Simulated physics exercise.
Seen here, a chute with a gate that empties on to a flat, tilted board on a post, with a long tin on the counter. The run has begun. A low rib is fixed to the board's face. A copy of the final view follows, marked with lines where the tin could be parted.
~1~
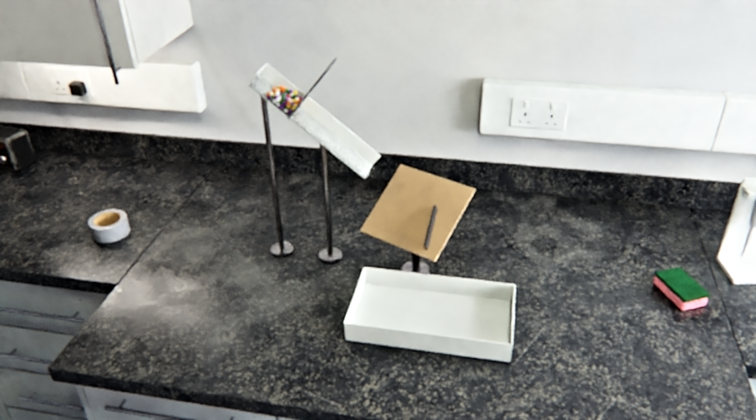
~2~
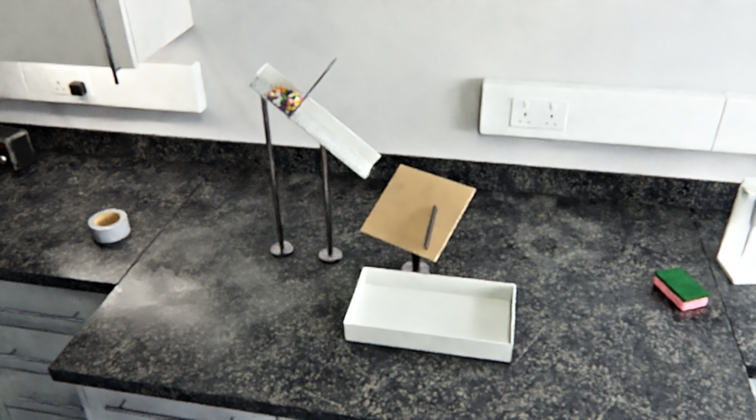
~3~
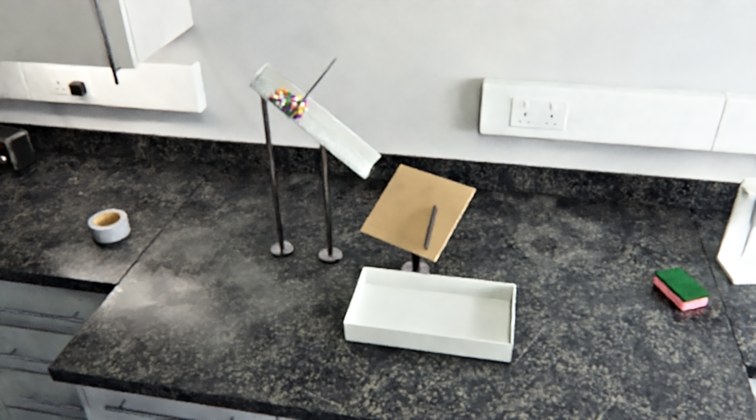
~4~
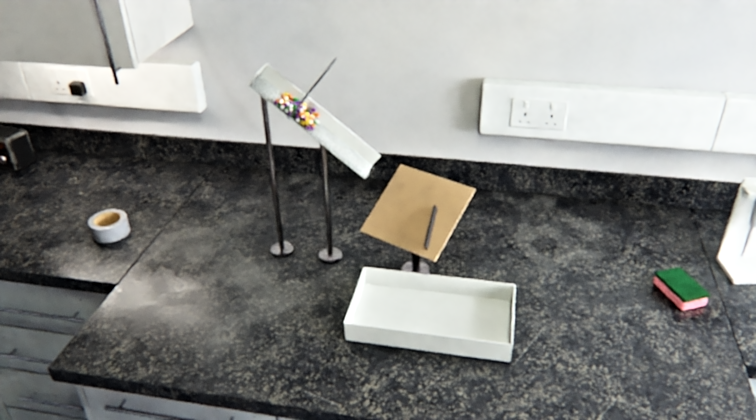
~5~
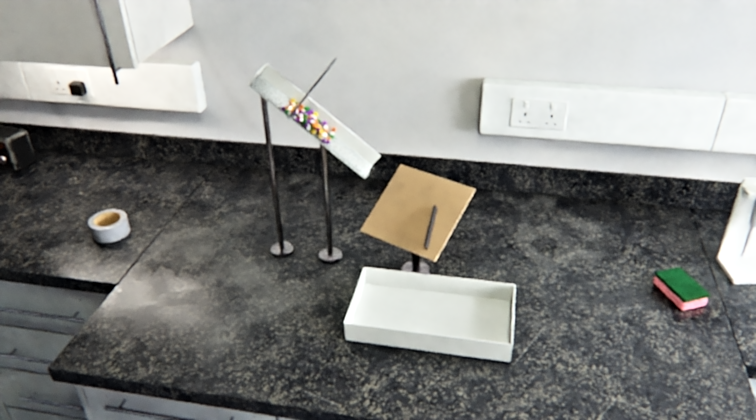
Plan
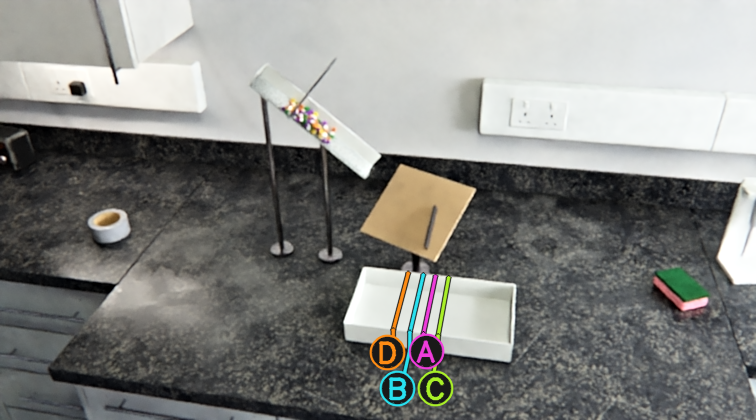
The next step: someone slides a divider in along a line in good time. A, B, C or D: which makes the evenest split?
Use line D.
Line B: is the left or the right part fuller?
Left.
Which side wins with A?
The left side.
On the marked copy, line A crosses the front rim at (423, 333); line B crosses the front rim at (410, 331); line C crosses the front rim at (438, 335); line D crosses the front rim at (393, 329).
Choosing A, of what is caught, nearly all on the left of the divider, a small part on the right.
Choosing B, of what is caught, nearly all on the left of the divider, a small part on the right.
Choosing C, of what is caught, nearly all on the left of the divider, a small part on the right.
Choosing D, of what is caught, about a third on the left of the divider, about two thirds on the right.
